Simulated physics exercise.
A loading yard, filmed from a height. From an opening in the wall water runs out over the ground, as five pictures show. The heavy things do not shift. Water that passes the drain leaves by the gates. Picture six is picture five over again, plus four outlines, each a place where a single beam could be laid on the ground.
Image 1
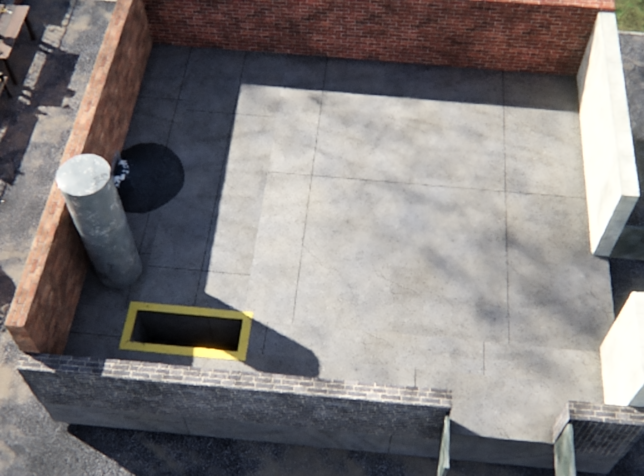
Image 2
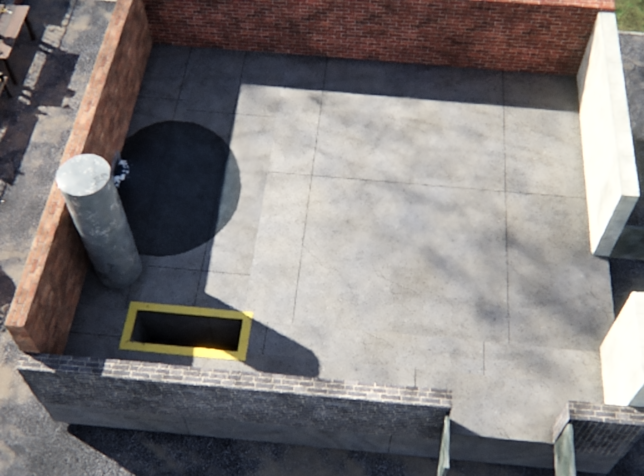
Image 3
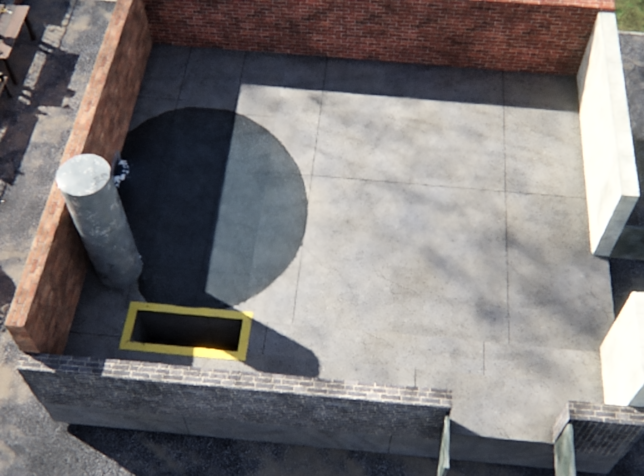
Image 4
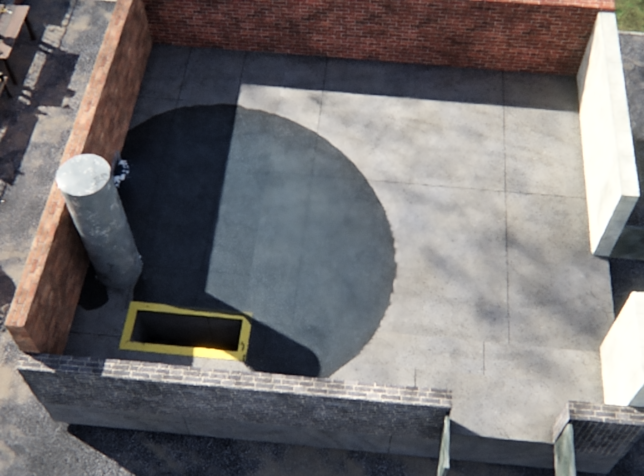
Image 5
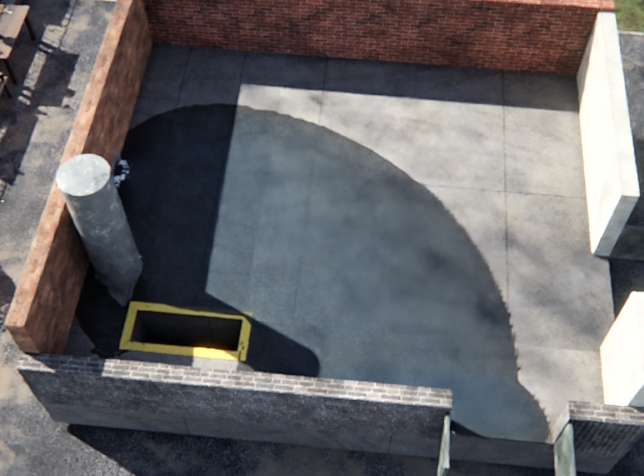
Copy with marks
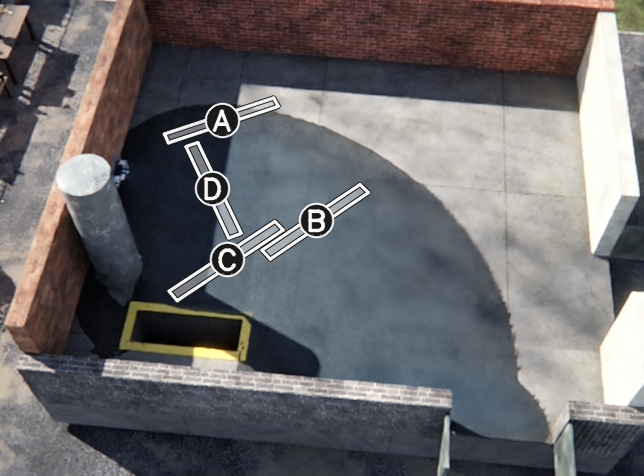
Loading yard from above, dark water spreading from beside a pipe on the left, surrounding the yellow-edged gully and reaching the open gate.
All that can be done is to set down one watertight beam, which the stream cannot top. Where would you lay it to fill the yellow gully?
Spot D.
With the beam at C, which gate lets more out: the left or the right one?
More leaves on the left.
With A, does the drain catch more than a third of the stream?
No, it does not.
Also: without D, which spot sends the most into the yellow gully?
Spot B.
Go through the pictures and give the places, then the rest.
The first picture shows outfall at (114, 168); yellow gully at (187, 331); open gate at (498, 421); open gate at (596, 299); 2 % of the ground under water, visible out to (177, 163); yellow gully still dry.
In the second picture, 9 % of the ground under water, visible out to (218, 225); yellow gully still dry.
In the third picture, 19 % of the ground under water, visible out to (271, 275); yellow gully still dry.
In the fourth picture, 32 % of the ground under water, visible out to (362, 336); yellow gully taking water.
In the fifth picture, 47 % of the ground under water, visible out to (503, 374); yellow gully taking water.
In white, A from (166, 138) to (276, 102); B from (266, 254) to (364, 188); C from (173, 295) to (279, 225); D from (191, 144) to (235, 235).
With A, about 23 % of the stream goes into the yellow gully, about 77 % out by the gates.
With B, about 42 % of the stream goes into the yellow gully, about 57 % out by the gates.
With C, about 24 % of the stream goes into the yellow gully, about 76 % out by the gates.
With D, about 58 % of the stream goes into the yellow gully, about 42 % out by the gates.
